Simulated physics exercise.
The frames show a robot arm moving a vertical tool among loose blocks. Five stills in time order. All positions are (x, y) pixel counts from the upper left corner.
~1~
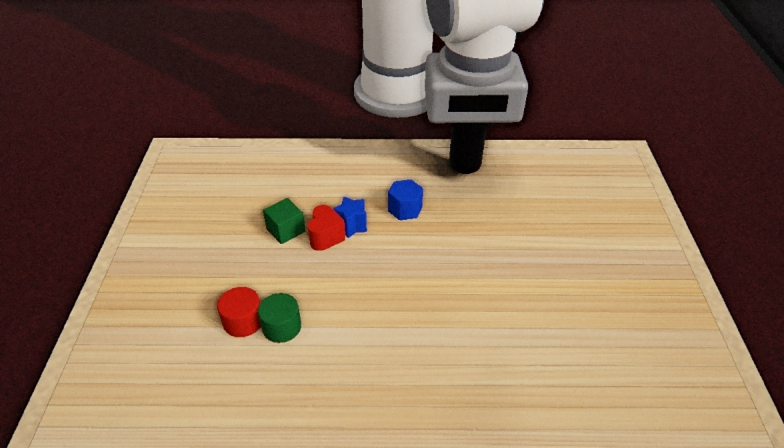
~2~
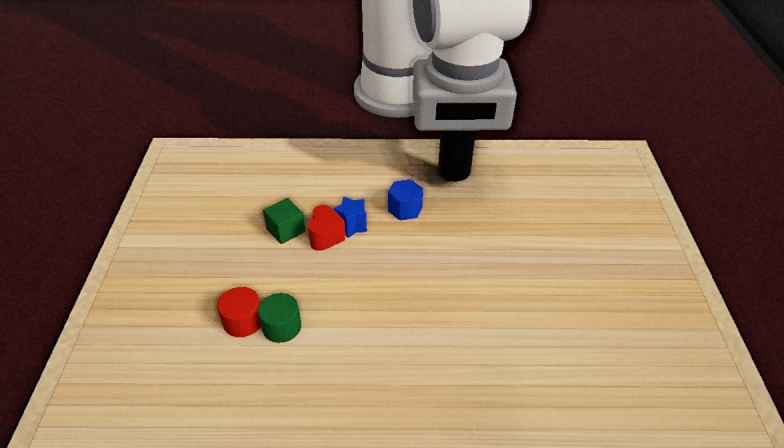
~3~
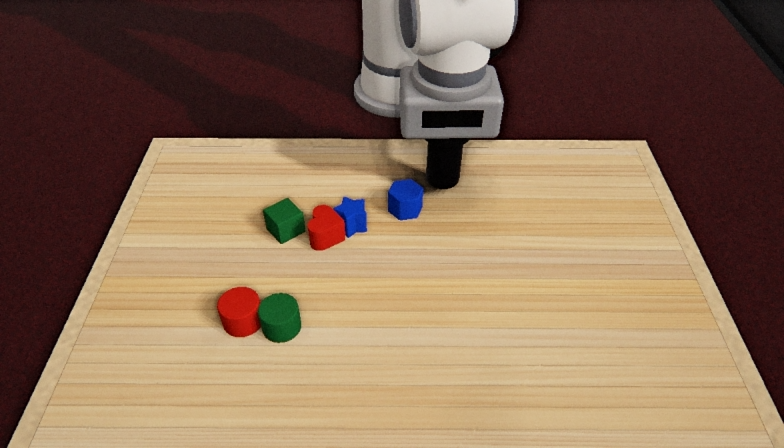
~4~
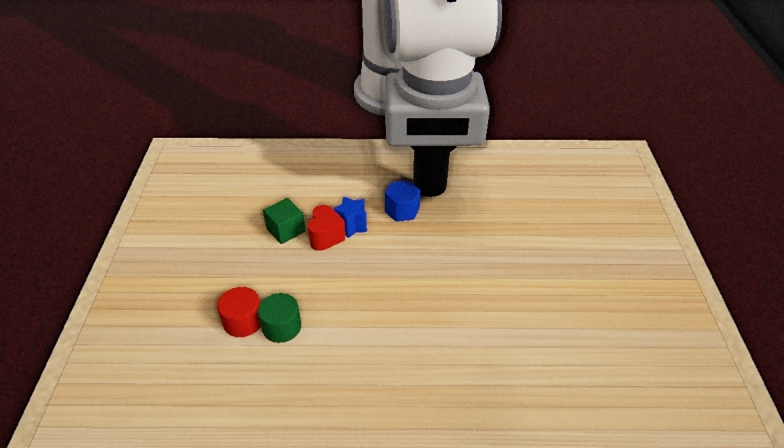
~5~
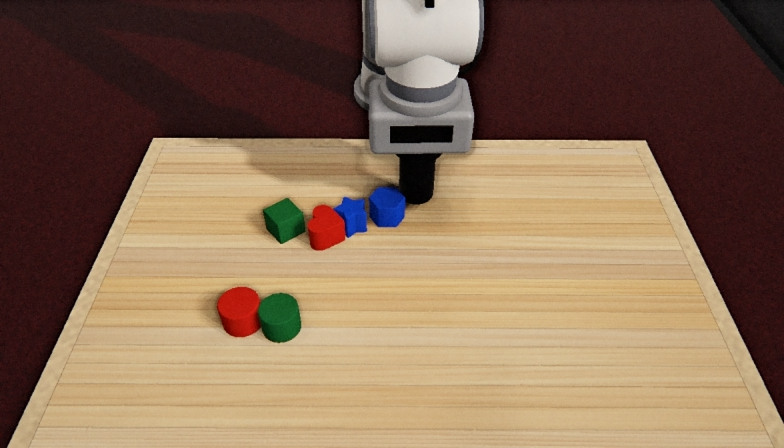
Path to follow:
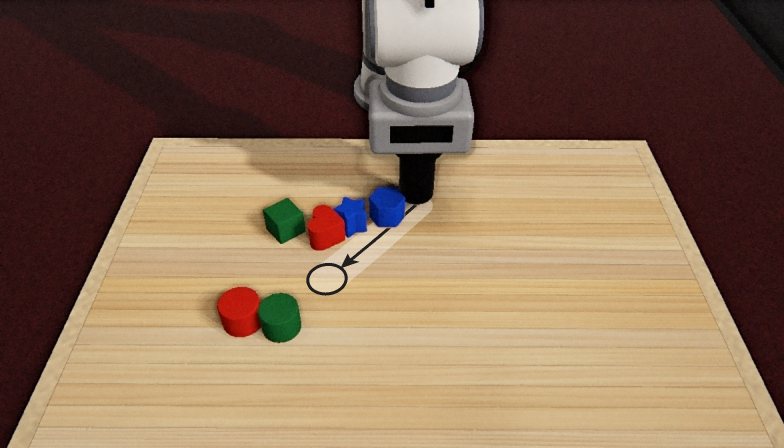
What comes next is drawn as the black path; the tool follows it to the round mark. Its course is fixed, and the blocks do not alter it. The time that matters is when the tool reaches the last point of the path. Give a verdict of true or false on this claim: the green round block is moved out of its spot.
False.
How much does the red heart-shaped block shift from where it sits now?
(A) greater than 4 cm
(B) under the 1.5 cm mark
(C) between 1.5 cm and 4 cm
Letter A.
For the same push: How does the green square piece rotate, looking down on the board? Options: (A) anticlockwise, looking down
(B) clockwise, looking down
Answer: B.
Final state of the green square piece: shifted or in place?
Gets moved.
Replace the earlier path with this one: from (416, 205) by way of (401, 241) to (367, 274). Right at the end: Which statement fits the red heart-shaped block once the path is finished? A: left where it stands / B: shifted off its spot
Letter B.
The drawn path runs from (416, 205) directly to (327, 279).
The first path, step by step. One third of the way, tool at (389, 217); green square piece at (270, 211), turned 25° clockwise; red heart-shaped block at (297, 229); blue star at (322, 216); blue hexagonal block at (354, 215), turned 30° clockwise.
Two thirds of the way, tool at (359, 242); green square piece at (259, 210), turned 75° clockwise; red heart-shaped block at (261, 238), turned 20° clockwise; blue star at (290, 229), turned 25° clockwise; blue hexagonal block at (320, 236), turned 50° clockwise.
At the end, tool at (326, 268); green round block not moved; green square piece at (256, 209), turned 90° clockwise; red heart-shaped block at (237, 236), turned 35° clockwise; blue star at (270, 233), turned 55° clockwise; blue hexagonal block at (288, 252), turned 90° clockwise.
